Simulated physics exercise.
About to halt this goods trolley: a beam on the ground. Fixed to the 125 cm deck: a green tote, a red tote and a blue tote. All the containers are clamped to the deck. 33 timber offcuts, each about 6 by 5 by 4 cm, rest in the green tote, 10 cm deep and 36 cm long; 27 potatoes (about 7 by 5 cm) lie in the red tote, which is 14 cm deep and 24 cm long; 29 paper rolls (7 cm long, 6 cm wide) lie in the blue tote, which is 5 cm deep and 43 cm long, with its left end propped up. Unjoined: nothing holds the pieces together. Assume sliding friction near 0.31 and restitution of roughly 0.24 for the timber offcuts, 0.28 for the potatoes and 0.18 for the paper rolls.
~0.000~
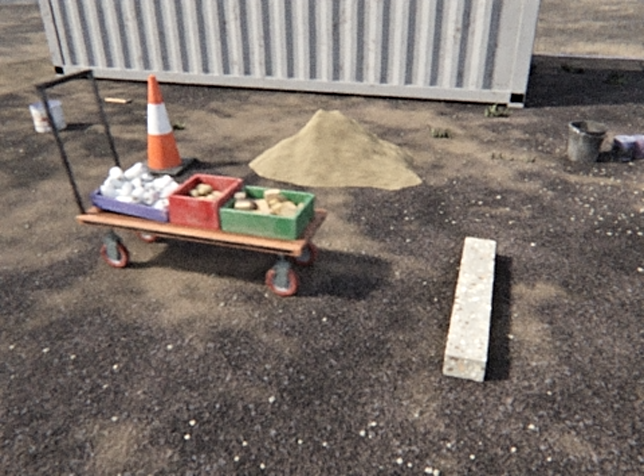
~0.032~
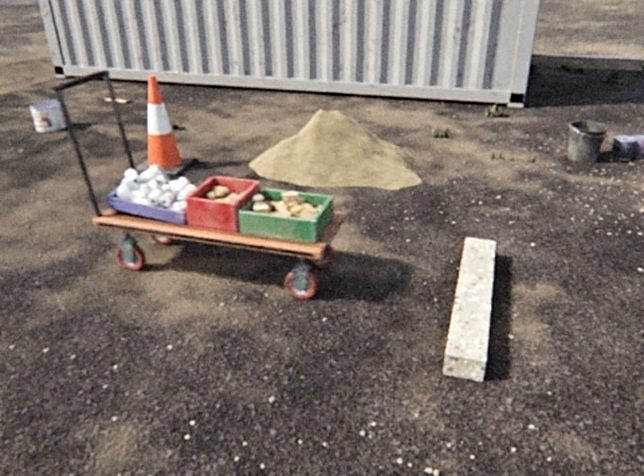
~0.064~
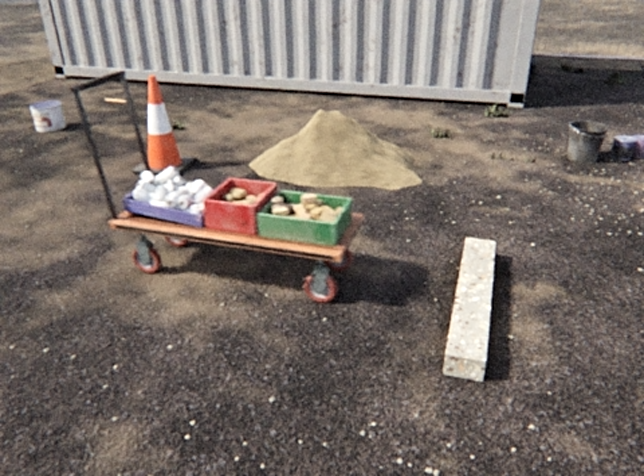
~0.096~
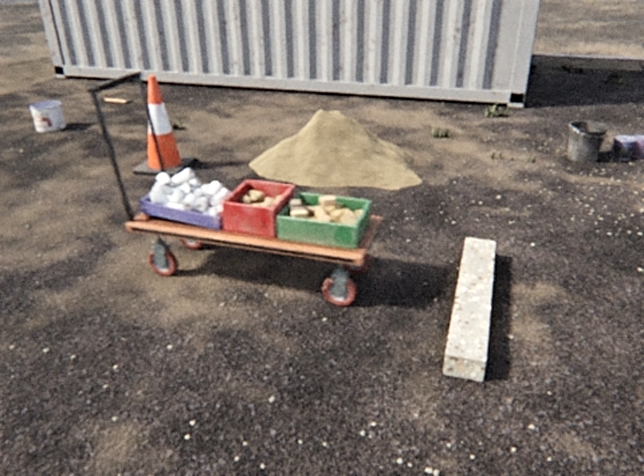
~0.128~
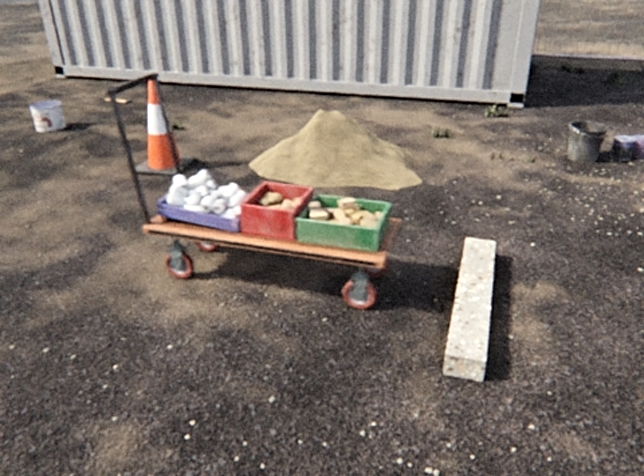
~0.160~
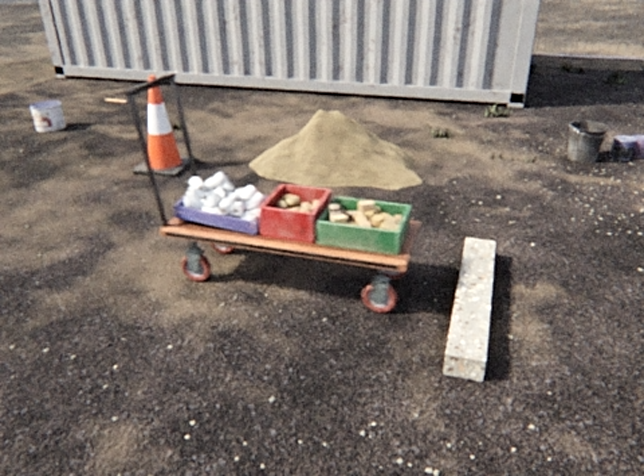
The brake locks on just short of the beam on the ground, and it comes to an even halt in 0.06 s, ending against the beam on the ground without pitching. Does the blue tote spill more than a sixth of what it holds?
Yes.
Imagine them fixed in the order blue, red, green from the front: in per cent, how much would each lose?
Then green tote 20, red tote 0, blue tote 50 per cent.
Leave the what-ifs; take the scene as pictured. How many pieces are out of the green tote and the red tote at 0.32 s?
Estimate at that time - green tote 0, red tote 0, give or take.
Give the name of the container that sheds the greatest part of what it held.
The blue tote.
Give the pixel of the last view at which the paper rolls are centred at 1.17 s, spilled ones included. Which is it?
Roughly at (301, 215).
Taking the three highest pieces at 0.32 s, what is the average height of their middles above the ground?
About 50 cm up, on average.
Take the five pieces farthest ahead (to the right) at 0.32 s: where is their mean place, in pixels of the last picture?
They'd be centred about (456, 227) in the last picture.
After 0.22 s, braking starts.
After 0.32 s, the green tote has all 33, the red tote has all 27 and the blue tote has all 29.
After 0.44 s, the green tote is down by 1 of 33, the red tote has all 27 and the blue tote is down by 7 of 29.
After 0.67 s, the green tote is down by 2 of 33, the red tote has all 27 and the blue tote is down by 9 of 29.
When it is over (at 1.17 s), the green tote is down by 2 of 33, the red tote has all 27 and the blue tote is down by 10 of 29. Asked share, 10 of 29, 34 per cent.
